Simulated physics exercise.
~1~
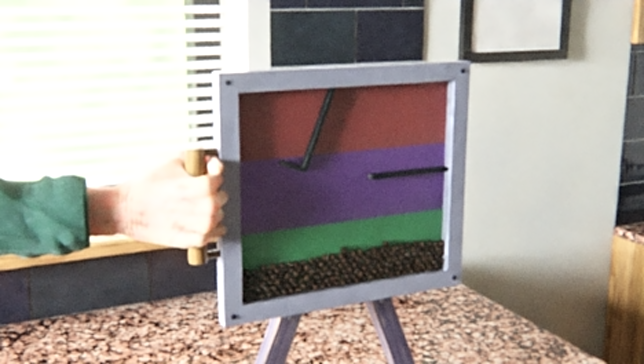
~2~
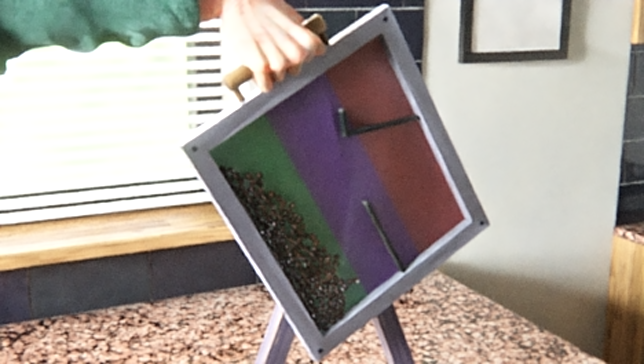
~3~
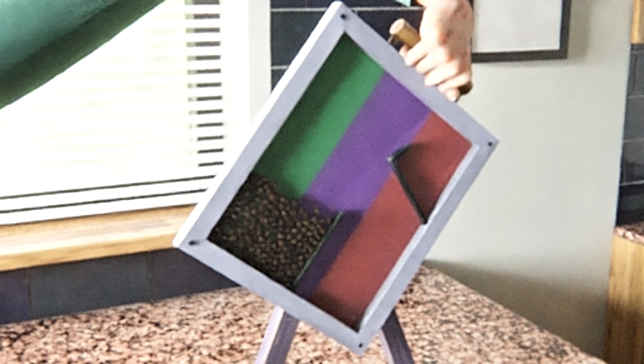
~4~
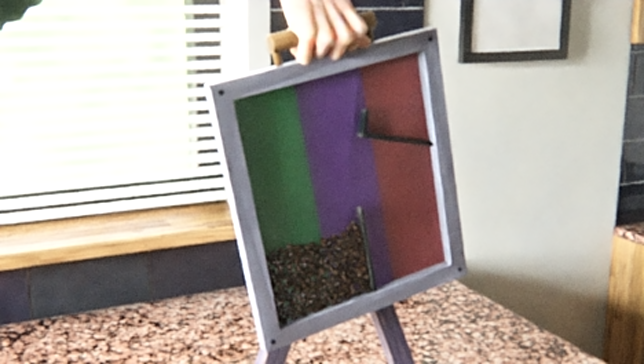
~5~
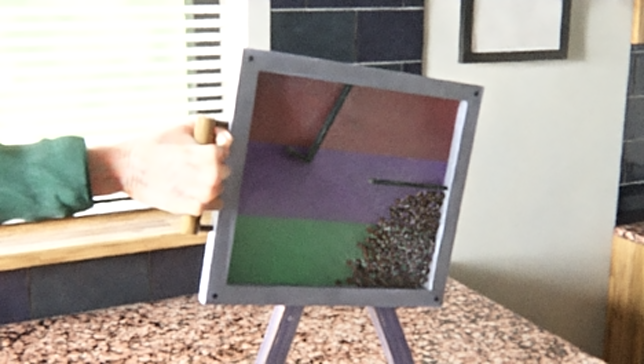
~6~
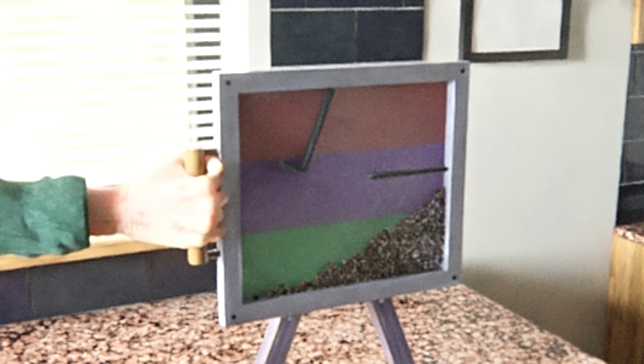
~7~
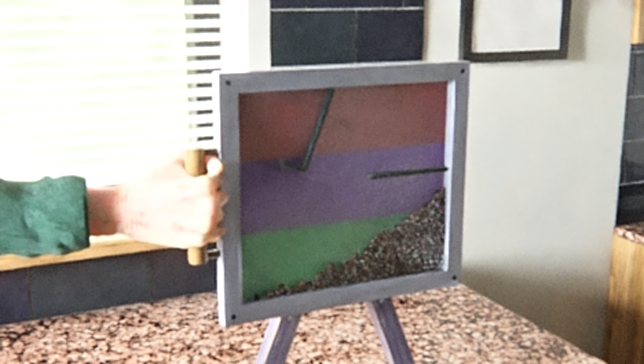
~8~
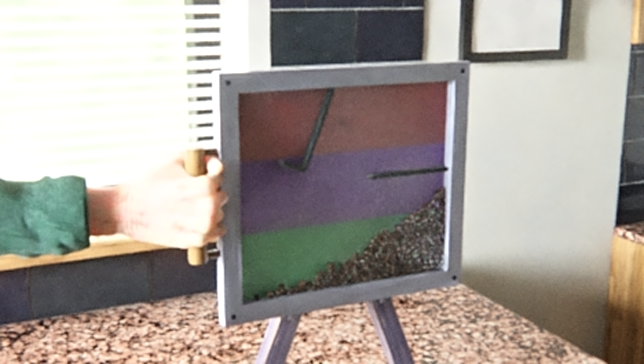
Small dark pills lie in a fairly even layer along the bottom of a shallow square box, over its green band, with purple and red bands above. A hand at the left grips a wooden handle and turns the box clockwise on its stand, tipping the pills across the green and purple areas. With the handle carried over to the upper right, they gather in the lower left corner against a thin dark bar. The hand then swings the box back counterclockwise, and the pills slide toward the right side. Finally the box stands level and still, the pills resting in a slope that climbs to the right, mostly over green and slightly into purple.
